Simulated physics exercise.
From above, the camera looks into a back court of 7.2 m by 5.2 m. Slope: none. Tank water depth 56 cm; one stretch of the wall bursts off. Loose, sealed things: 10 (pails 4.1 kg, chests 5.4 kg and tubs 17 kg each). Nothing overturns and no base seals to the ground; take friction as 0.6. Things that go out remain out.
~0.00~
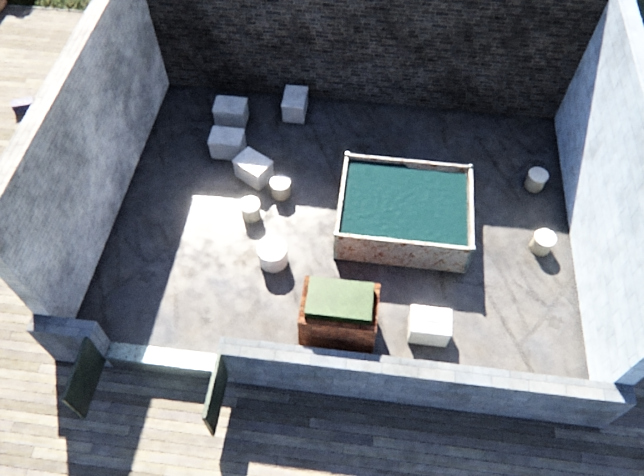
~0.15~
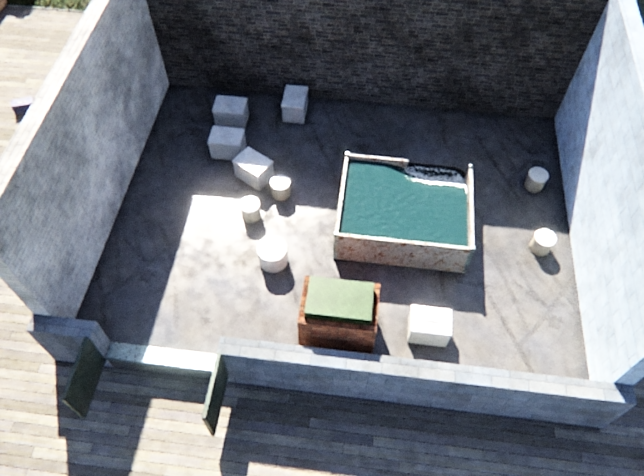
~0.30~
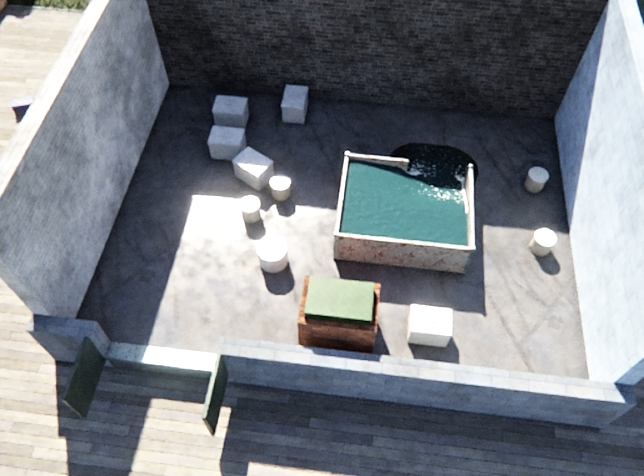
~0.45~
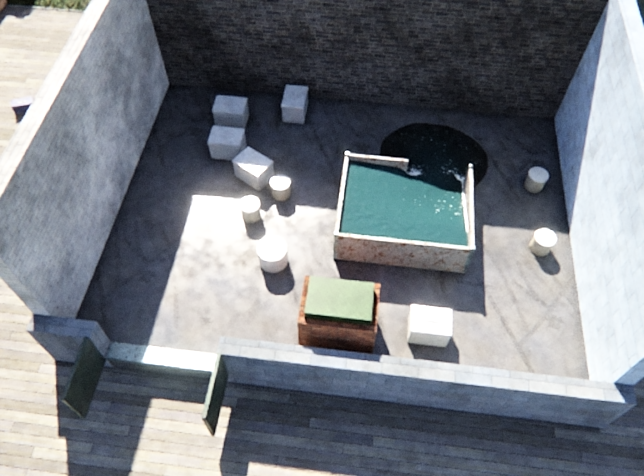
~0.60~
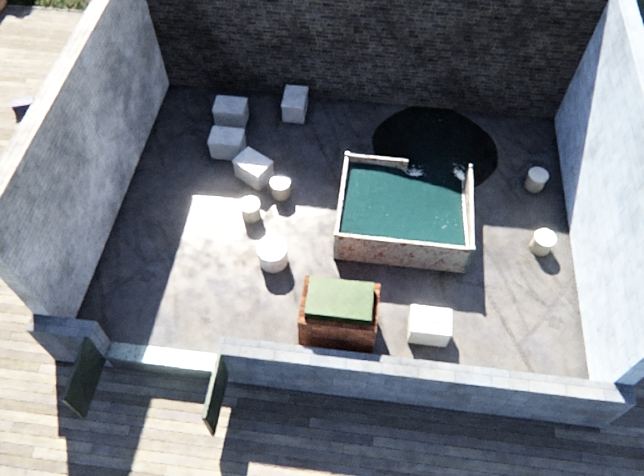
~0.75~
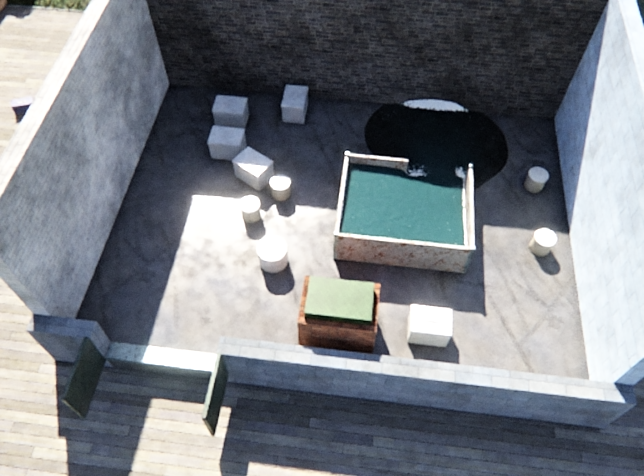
A walled court with a grey stone floor and a dark brick back wall is seen from high above by a still camera. A pale-walled tank of green water stands right of centre, with white boxes and tubs to its left and right and a green-topped brown block in front. The tank's back wall opens at the right, water foams through, and a dark pool spreads behind it to the brick wall, while the boxes and tubs stay put.
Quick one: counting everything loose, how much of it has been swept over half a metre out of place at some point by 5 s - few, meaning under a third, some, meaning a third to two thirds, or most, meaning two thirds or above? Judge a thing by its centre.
My call is some.
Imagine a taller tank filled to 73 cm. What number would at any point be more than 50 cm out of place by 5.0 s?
That would make 5 of them.
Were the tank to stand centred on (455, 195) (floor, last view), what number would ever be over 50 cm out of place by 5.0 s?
Then 6.
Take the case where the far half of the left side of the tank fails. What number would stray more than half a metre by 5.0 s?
In that case 6 of them.
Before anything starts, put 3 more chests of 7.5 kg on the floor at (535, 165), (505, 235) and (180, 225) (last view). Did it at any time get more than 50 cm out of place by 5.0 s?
Taking them one by one: It goes beyond, then it goes beyond, then it stays within.
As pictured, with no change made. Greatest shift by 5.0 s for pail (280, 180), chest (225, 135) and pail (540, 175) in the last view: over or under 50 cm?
Listed in sequence: Lower; higher; higher for the last.
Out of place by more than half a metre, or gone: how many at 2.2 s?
By that time the total stands at 0.
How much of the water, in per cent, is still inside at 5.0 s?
I'd say some 100 percent hasn't gone yet.
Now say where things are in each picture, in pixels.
The first picture shows a pail at (539, 174) rests on the ground; a chest at (295, 96) rests on the ground; water covers 2.9 m2; 0 of 10 have shifted.
The second picture shows a pail at (539, 174) rests on the ground; a chest at (295, 96), on the bottom; water covers 3.4 m2; 0 of 10 have shifted.
The third picture shows a pail at (539, 174) rests on the ground; a chest at (295, 96), on the bottom; 4.1 m2 under water; 0 of 10 have shifted.
The fourth picture shows a pail at (539, 174) rests on the ground; a chest at (295, 96), on the bottom; water covers 5.0 m2; 0 of 10 have shifted.
The fifth picture shows a pail at (539, 174) rests on the ground; a chest at (295, 96) rests on the ground; water covers 6.1 m2; 0 of 10 have shifted.
The sixth picture shows a pail at (539, 174) rests on the ground; a chest at (295, 96) rests on the ground; 6.8 m2 under water; 0 of 10 have shifted.
After 1.1 s 0 of 10 are over 50 cm from their spots; 0 afloat.
After 2.2 s 0 of 10 are over 50 cm from their spots; 0 afloat.
After 3.5 s 4 of 10 are over 50 cm from their spots; 1 afloat.
After 5.0 s 5 of 10 are over 50 cm from their spots, and 5 have been at some point; 2 afloat.
